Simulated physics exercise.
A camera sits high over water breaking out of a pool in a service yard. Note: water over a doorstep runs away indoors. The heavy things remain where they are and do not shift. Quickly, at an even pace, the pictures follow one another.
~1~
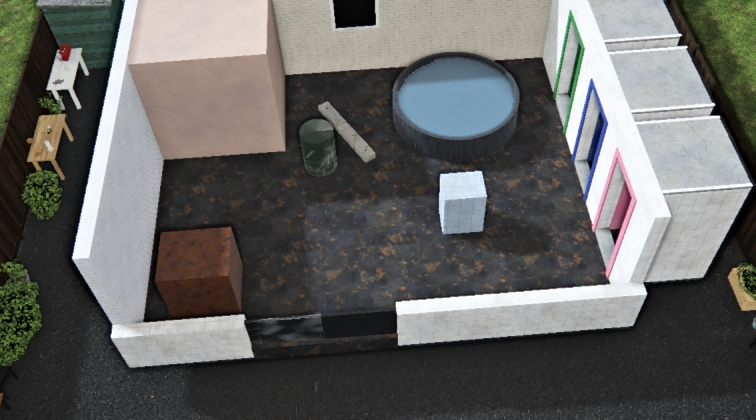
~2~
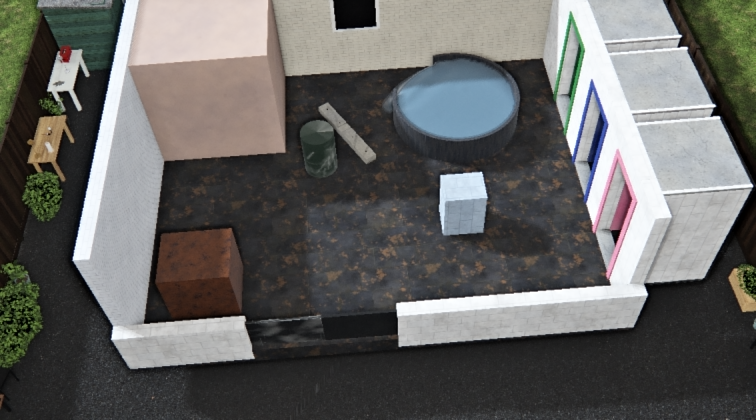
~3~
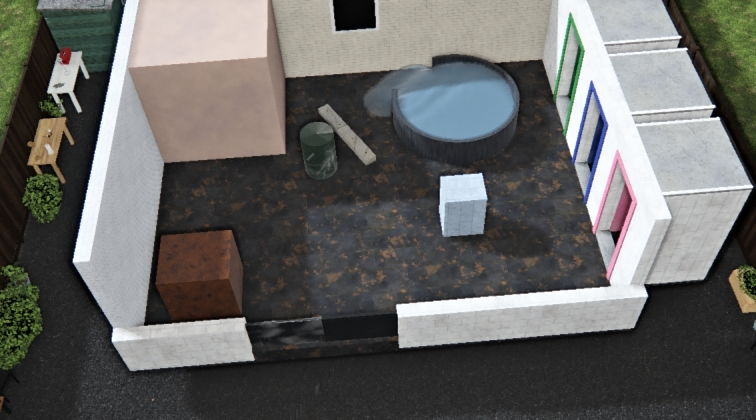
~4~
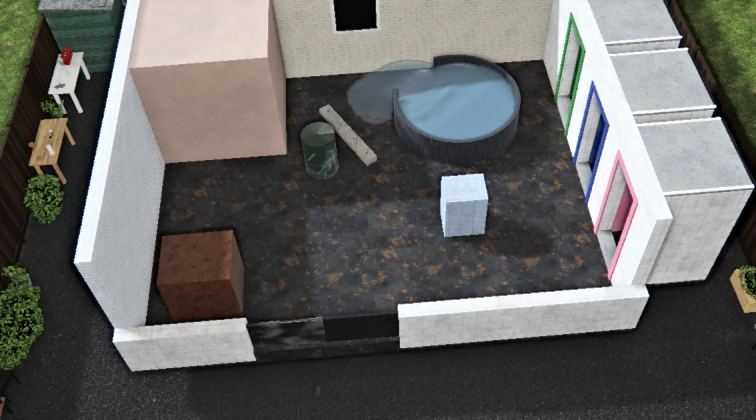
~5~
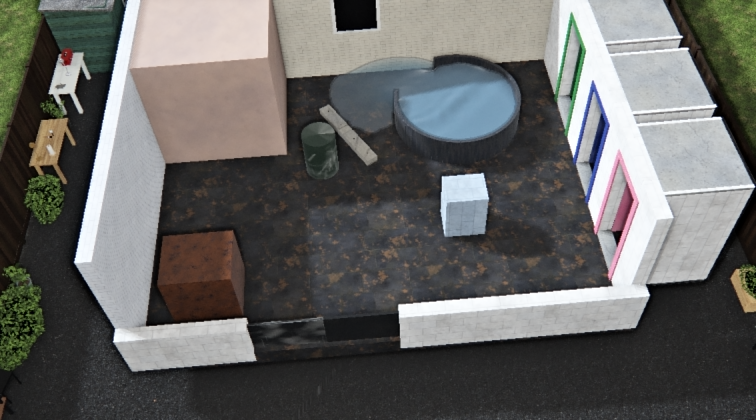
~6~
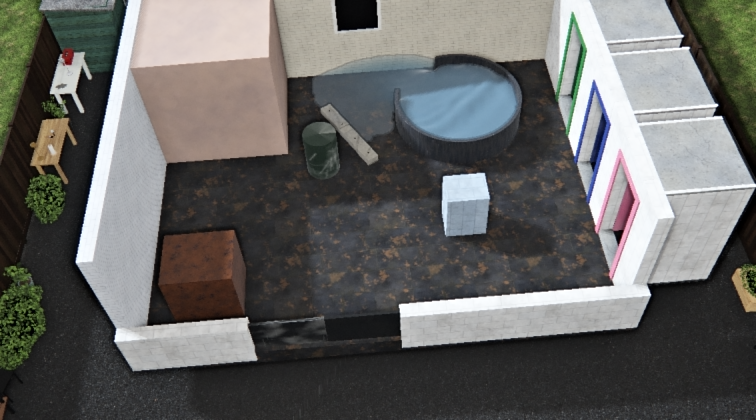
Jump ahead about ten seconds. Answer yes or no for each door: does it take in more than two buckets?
Blue door: No; pink door: No; green door: No.
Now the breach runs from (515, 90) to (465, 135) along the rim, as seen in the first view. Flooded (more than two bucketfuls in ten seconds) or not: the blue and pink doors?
In short: Blue exceeds the limit, pink exceeds the limit.
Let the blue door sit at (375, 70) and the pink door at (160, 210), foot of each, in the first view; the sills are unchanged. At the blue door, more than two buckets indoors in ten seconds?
Log - blue door: Beyond the mark.
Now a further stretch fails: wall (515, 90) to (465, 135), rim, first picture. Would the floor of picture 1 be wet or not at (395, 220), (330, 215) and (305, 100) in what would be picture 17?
So that's left bare for the first, left bare for the second and left bare for the third.
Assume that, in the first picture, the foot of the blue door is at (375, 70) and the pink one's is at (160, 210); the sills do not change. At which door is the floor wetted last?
Dead last is the pink one.
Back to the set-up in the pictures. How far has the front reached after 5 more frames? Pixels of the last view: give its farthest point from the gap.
I'd put it around (290, 78).
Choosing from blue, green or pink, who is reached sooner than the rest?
Going by the pictures, it would be the green-painted one.
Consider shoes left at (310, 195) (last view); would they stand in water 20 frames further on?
By then I'd expect it to be inundated.
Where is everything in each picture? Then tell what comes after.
The first picture shows the round pool at (455, 96) is whole and still.
In the second picture, the front is at a hidden place, out from the gap on the round pool's far side.
In the third picture, water pours out on the round pool's far side and has run to (372, 110).
In the fourth picture, water pours out on the round pool's far side and has run to (353, 104).
In the fifth picture, the front is at (335, 84), out from the gap on the round pool's far side.
In the sixth picture, water pours out on the round pool's far side and has run to (317, 76).
A moment on, water covers 10 % of the floor; the blue door not reached, the pink door not reached, the green door not reached.
Next, water covers 20 % of the floor; the blue door not reached, the pink door not reached, the green door not reached.
Then, water covers 40 % of the floor; the blue door not reached, the pink door not reached, the green door wet at the sill, nothing in.
Later, water covers 80 % of the floor; the blue door wet at the sill, nothing in, the pink door wet at the sill, nothing in, the green door wet at the sill, nothing in.
In the end, water covers 90 % of the floor; the blue door wet at the sill, nothing in, the pink door wet at the sill, nothing in, the green door wet at the sill, nothing in.
